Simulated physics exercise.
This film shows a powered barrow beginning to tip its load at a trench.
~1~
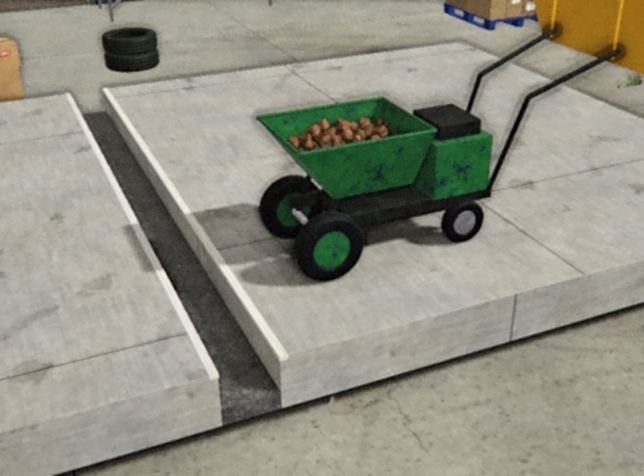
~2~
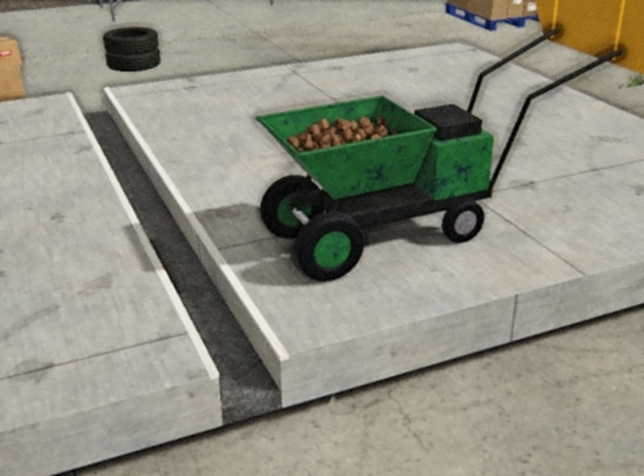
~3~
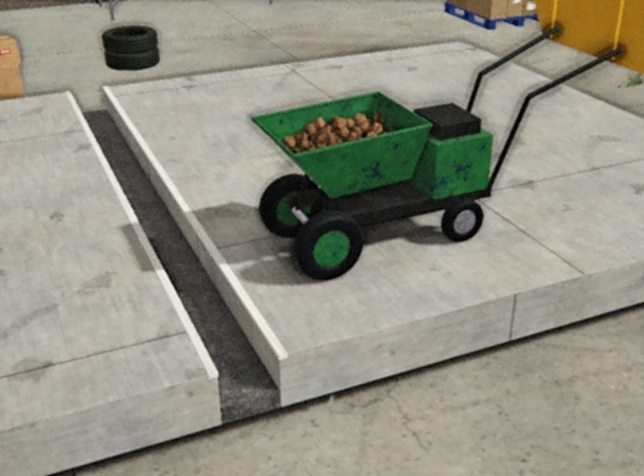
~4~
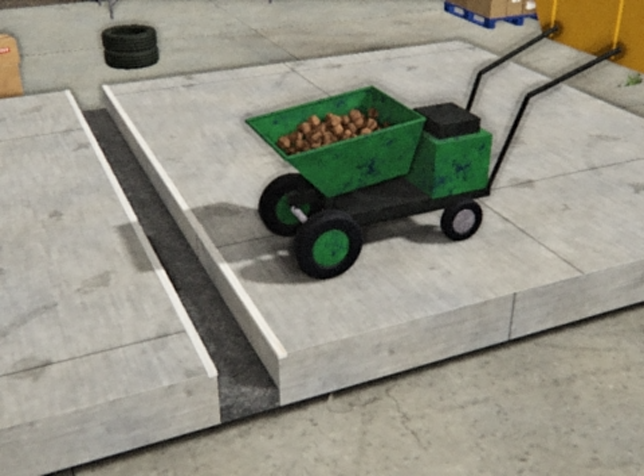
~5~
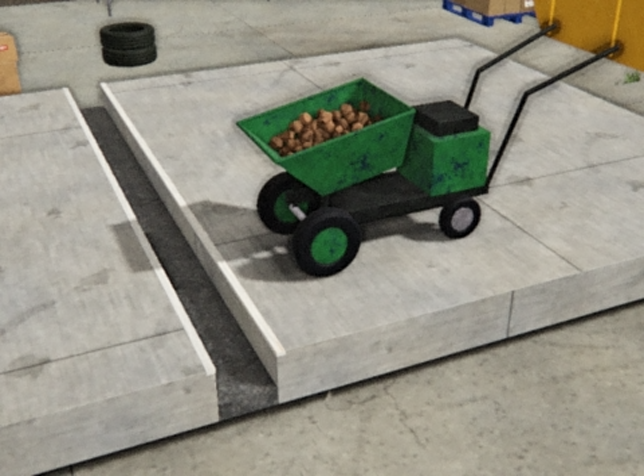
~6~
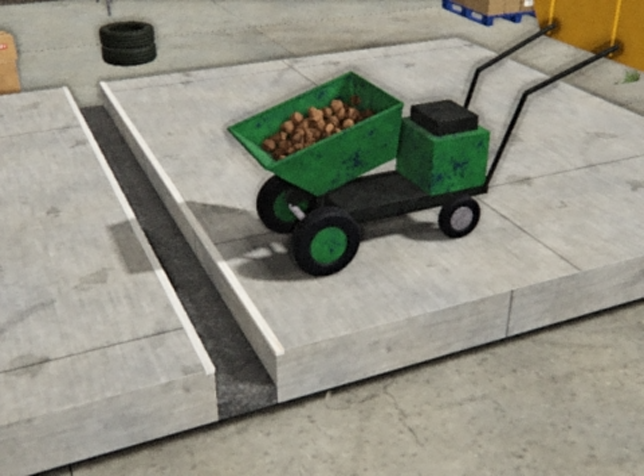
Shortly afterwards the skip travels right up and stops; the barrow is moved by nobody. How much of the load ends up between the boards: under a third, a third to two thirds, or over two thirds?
Over two thirds.
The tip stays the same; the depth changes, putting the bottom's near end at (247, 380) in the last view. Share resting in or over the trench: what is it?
About 60 per cent.
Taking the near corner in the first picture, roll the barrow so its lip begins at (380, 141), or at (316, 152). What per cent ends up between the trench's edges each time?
Some 30 in a hundred, then some 100 in a hundred.
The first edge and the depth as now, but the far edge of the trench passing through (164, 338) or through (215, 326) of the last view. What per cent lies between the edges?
Close to 100 per cent in the first, close to 30 per cent in the second.
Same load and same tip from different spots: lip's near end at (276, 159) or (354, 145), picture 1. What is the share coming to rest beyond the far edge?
About 60 % and about 0 %.
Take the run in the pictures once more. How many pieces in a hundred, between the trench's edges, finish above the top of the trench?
My guess is some 5 per cent.
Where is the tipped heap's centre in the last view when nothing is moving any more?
About pixel (189, 294).
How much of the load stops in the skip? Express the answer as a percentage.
It comes out at some 0 in a hundred.
Soon, skip tipped steeply; all in the skip.
A while on, skip tipped right over; most in the skip; about a quarter in or heaped over the trench; a small part beyond it; a stray few falling.
Towards the end, skip tipped right over; a small part in the skip; most in or heaped over the trench; about a quarter beyond it.
Finally, skip tipped right over; most in or heaped over the trench; about a quarter beyond it.
